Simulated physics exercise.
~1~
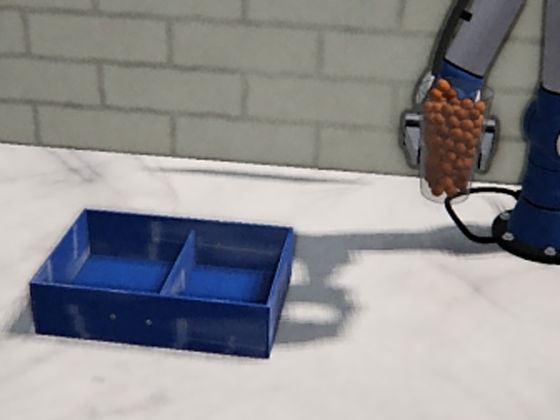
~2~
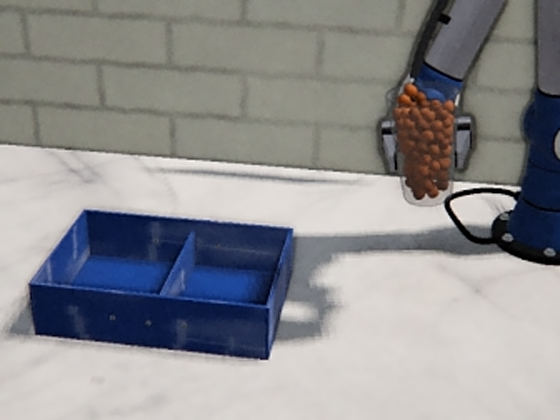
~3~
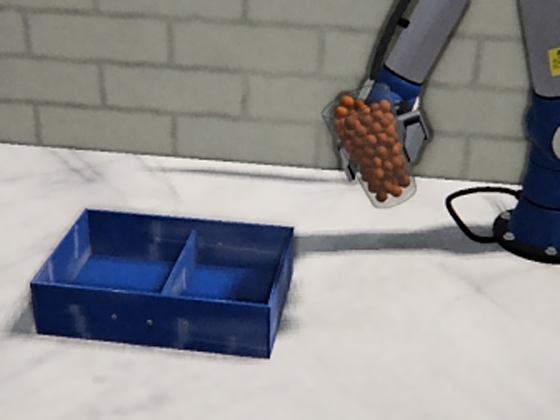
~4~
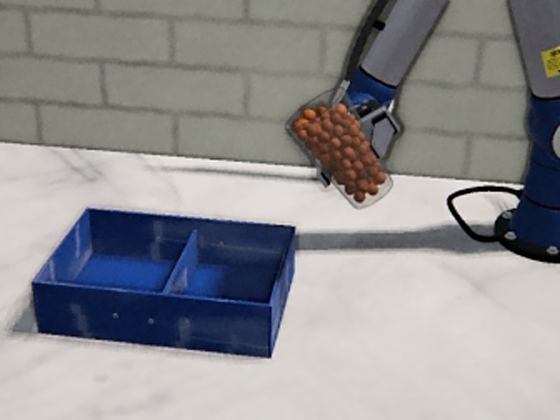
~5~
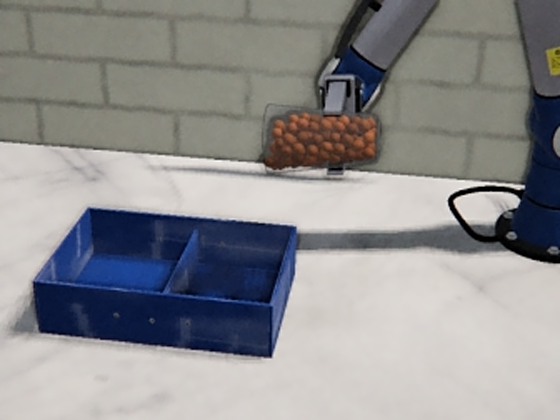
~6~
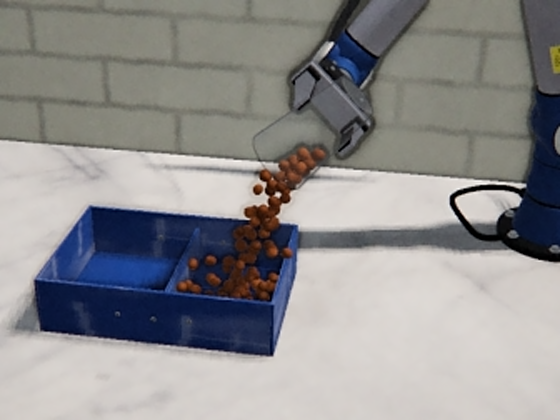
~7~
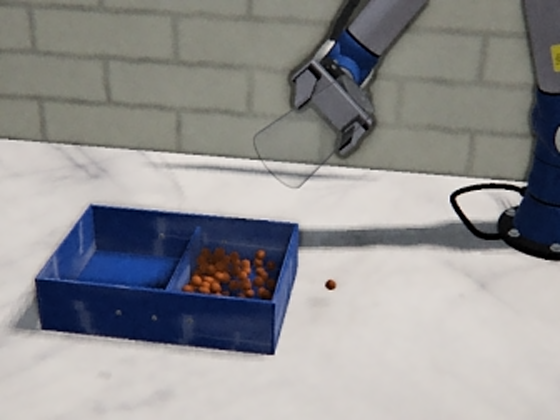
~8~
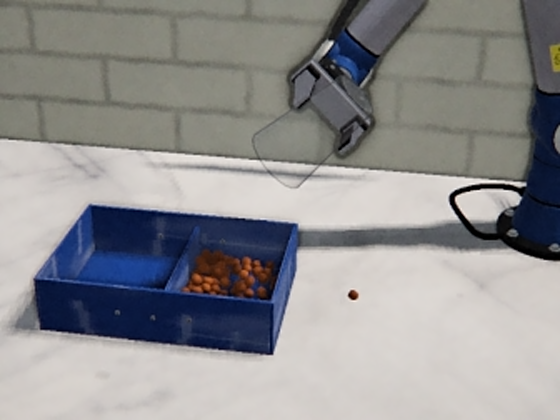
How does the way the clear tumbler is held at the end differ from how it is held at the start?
At the start the robot arm holds the tumbler upright, while at the end it holds it upside down at a slant, with its mouth pointing down to the left.
